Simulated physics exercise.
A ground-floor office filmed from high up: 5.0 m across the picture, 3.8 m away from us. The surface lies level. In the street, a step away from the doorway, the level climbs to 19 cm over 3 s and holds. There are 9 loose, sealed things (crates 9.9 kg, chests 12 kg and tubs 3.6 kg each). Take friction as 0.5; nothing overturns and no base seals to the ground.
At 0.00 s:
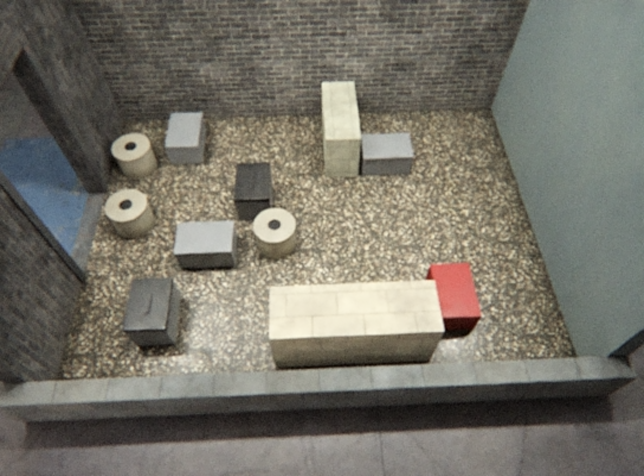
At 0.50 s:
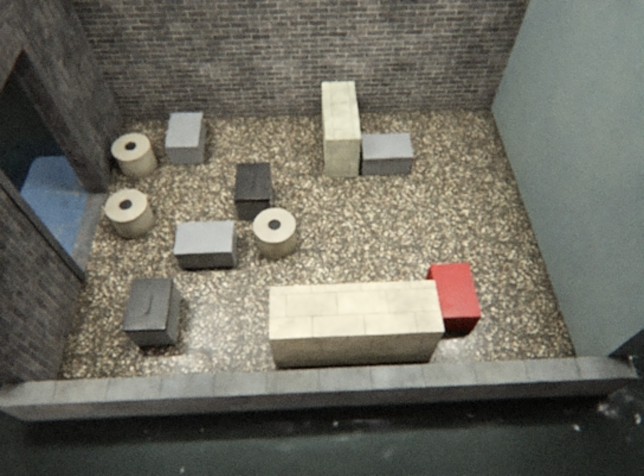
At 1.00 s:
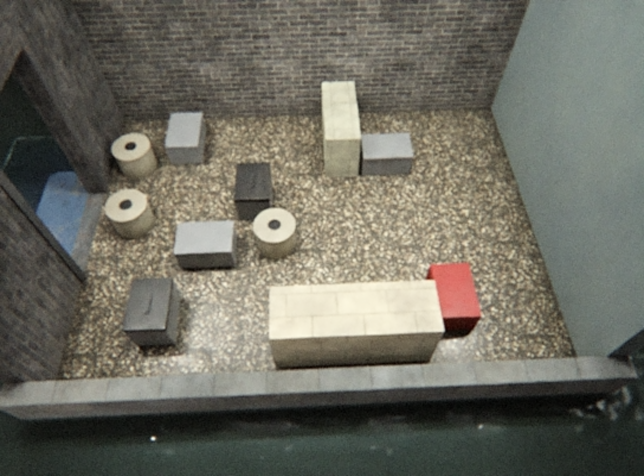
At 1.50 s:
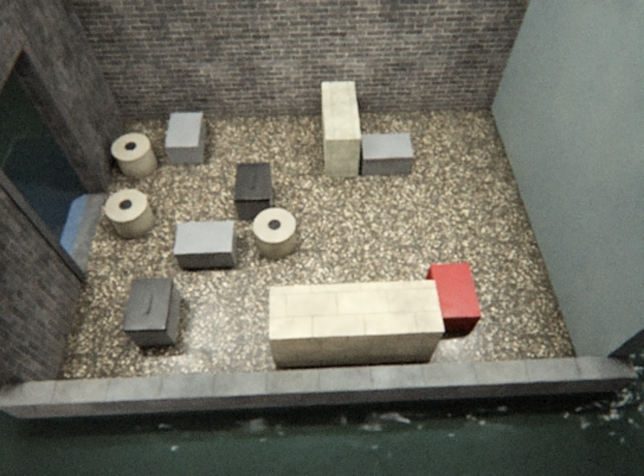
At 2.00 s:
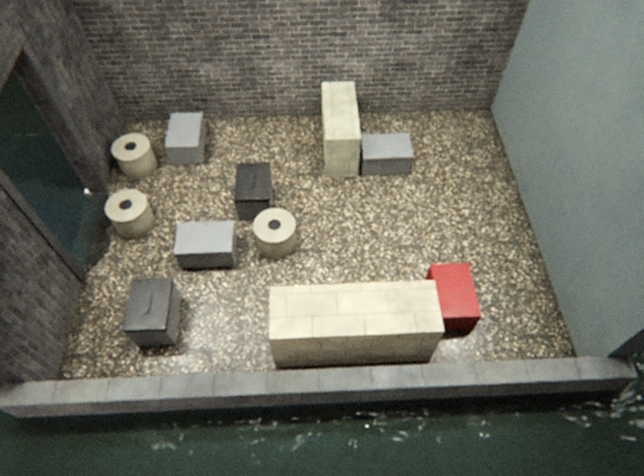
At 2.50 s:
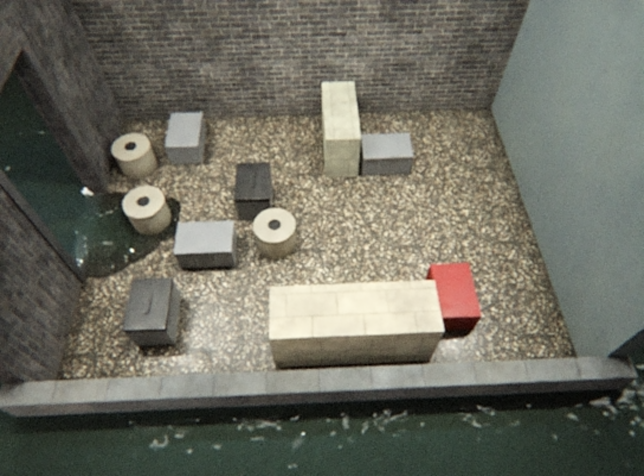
Dark water spreads along the street outside the low front wall, covers the blue floor beyond the left doorway, then enters the room and shifts a round tub slightly right, while the red crate and grey boxes stay still.
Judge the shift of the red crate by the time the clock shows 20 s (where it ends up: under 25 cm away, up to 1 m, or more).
Red crate moves a short way.
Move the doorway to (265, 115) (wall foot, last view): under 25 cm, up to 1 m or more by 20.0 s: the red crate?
In that case the red crate gets carried off.
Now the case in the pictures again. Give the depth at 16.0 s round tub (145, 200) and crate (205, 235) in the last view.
About 6 and 14 cm.
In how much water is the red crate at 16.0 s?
About 14 cm.
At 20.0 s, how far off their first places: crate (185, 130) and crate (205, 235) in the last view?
In that order: 80 cm, 300 cm.
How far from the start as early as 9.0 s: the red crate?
About 80 cm.
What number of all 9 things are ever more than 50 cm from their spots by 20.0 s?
8 of them.
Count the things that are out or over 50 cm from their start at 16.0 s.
I count 7.
After 4.0 s the red crate is near (455, 289), 0.0 m from its start, aground; 1 afloat.
After 9.0 s the red crate is near (534, 324), 0.8 m from its start, afloat; 7 afloat.
After 16.0 s the red crate is near (453, 293), 0.1 m from its start, afloat; 9 afloat.
After 20.0 s the red crate is near (505, 294), 0.4 m from its start, afloat; 9 afloat.
